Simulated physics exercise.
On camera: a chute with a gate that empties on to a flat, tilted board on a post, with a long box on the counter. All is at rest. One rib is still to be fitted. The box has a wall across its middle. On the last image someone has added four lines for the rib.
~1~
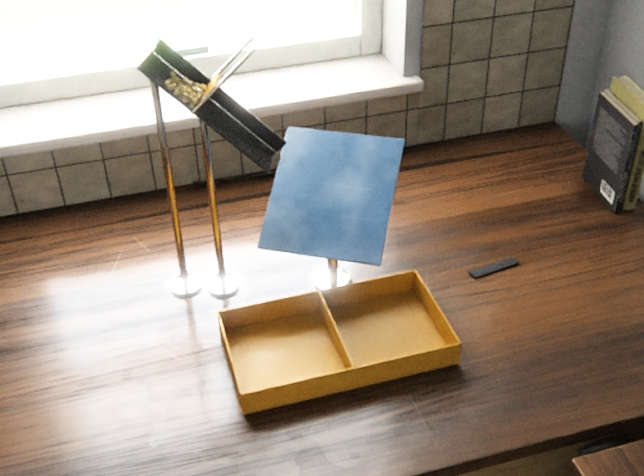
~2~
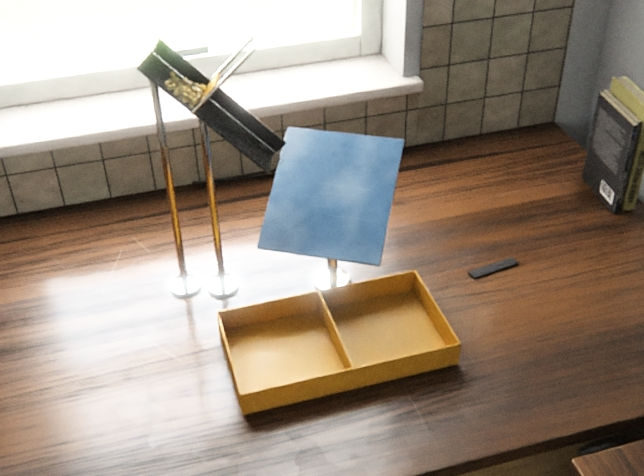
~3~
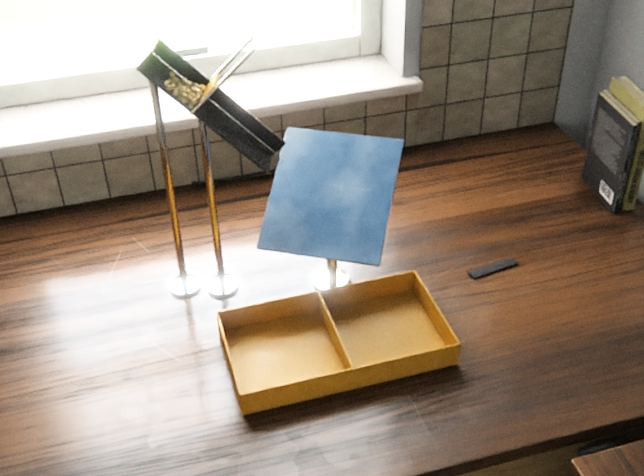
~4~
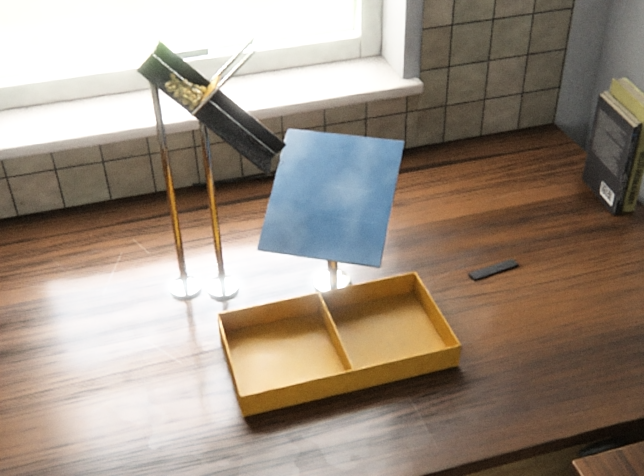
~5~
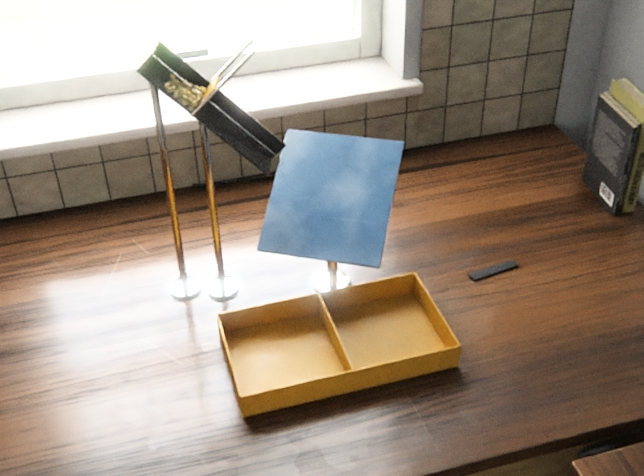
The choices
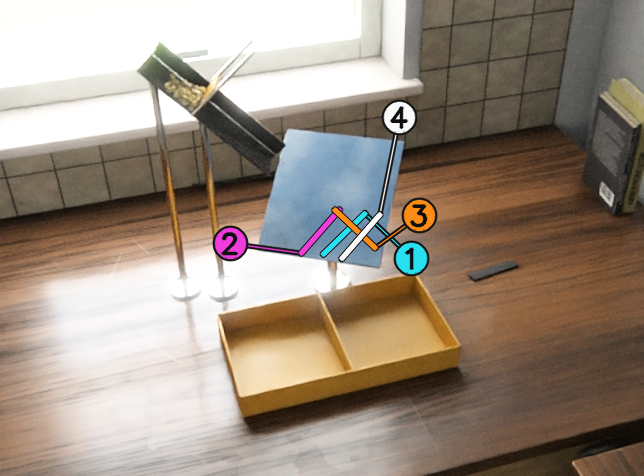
Nothing moves on the dark wooden counter, seen from above at an angle beneath a bright window and grey tiled wall, and the camera stays still. At the left, a dark chute holding small pale pieces slopes down to the right on two thin metal posts, beside a tilted blue board. A yellow, divided box sits in front, with a small dark strip and upright books to the right.
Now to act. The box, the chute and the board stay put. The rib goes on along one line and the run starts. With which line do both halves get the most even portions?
Line 3.
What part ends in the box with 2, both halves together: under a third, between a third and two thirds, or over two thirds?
It is over two thirds.
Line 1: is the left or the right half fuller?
The left half.
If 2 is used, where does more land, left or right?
Left.
On the marked copy, line 1 from (364, 213) to (323, 254); line 2 from (339, 209) to (301, 253); line 3 from (334, 209) to (375, 247); line 4 from (379, 214) to (341, 258).
With 1, of what is caught, nearly all in the left half, a stray few in the right.
With 2, of what is caught, nearly all in the left half, a small part in the right.
With 3, of what is caught, about a third in the left half, about two thirds in the right.
With 4, of what is caught, nearly all in the left half, a small part in the right.
